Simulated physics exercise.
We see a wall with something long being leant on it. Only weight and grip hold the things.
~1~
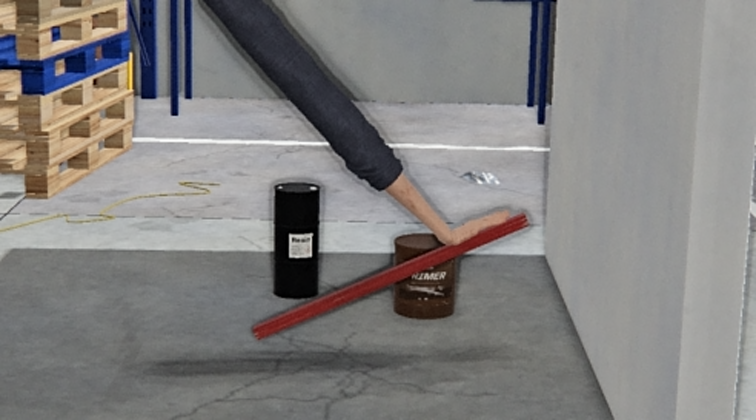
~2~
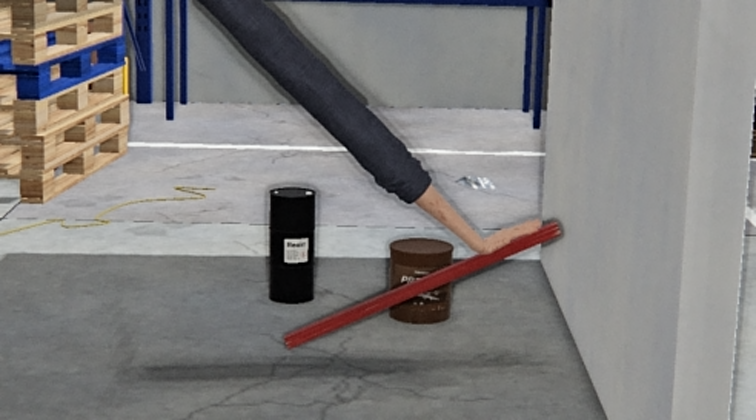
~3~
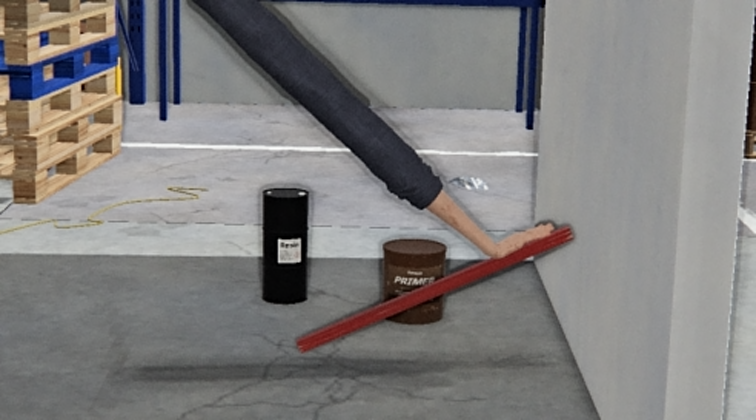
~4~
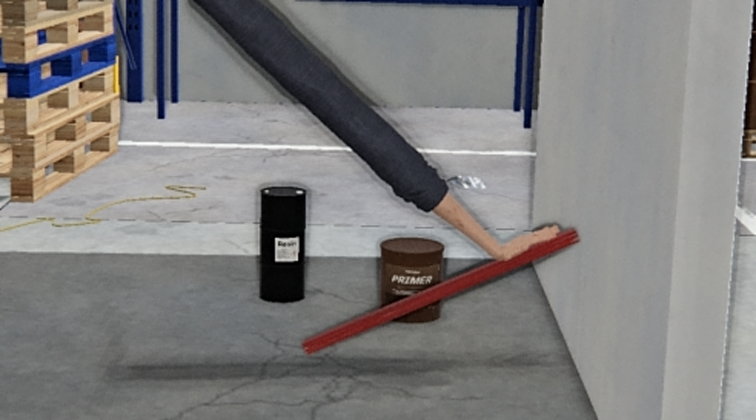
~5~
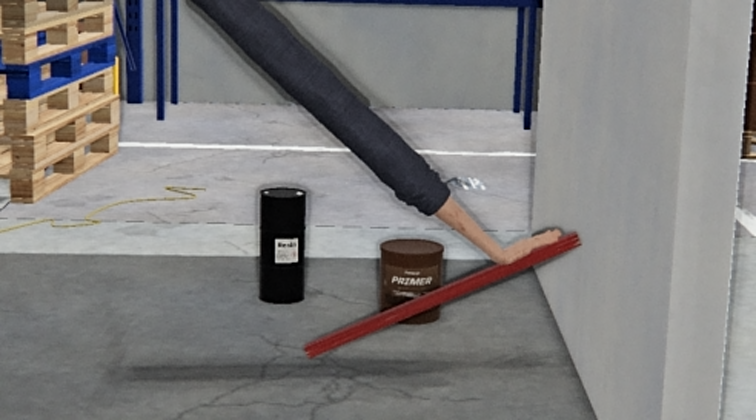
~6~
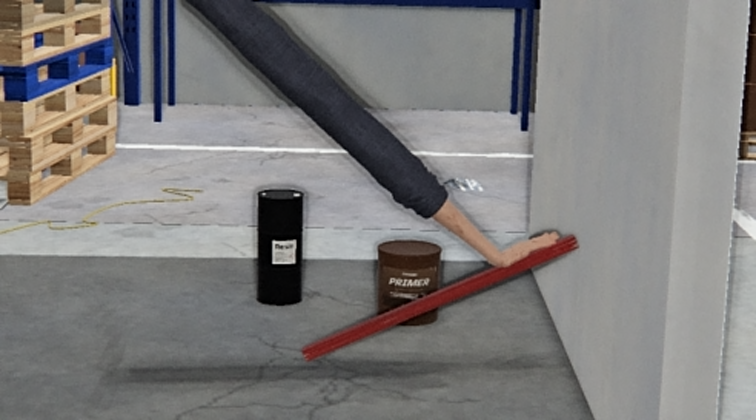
An arm in a dark sleeve moved a long red pole to the right, past a black drum and in front of a brown pail, then leant it on the grey wall, keeping hold of it.
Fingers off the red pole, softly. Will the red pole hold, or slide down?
It slips out.
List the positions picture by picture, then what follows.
On its way; red pole (390, 277); brown pail (425, 276), in the first frame.
On its way; red pole (421, 286); brown pail (421, 281), in the second frame.
On its way; red pole (434, 290); brown pail (414, 281), in the third frame.
On its way; red pole (440, 292); brown pail (411, 280), in the fourth frame.
Leant on the wall, still held; red pole (442, 295); brown pail (411, 281), in the fifth frame.
Leant on the wall, still held; red pole (439, 298); brown pail (408, 282), in the sixth frame.
Then, 0.40 s on from there, red pole sunk by 25° near (421, 357).
Then, 0.50 s on from there, red pole sunk by 27° near (420, 347).
In the end, moved from the start, red pole; the other 2 unmoved. At the end, from the last picture's camera, red pole near (419, 357). The pole gives way.
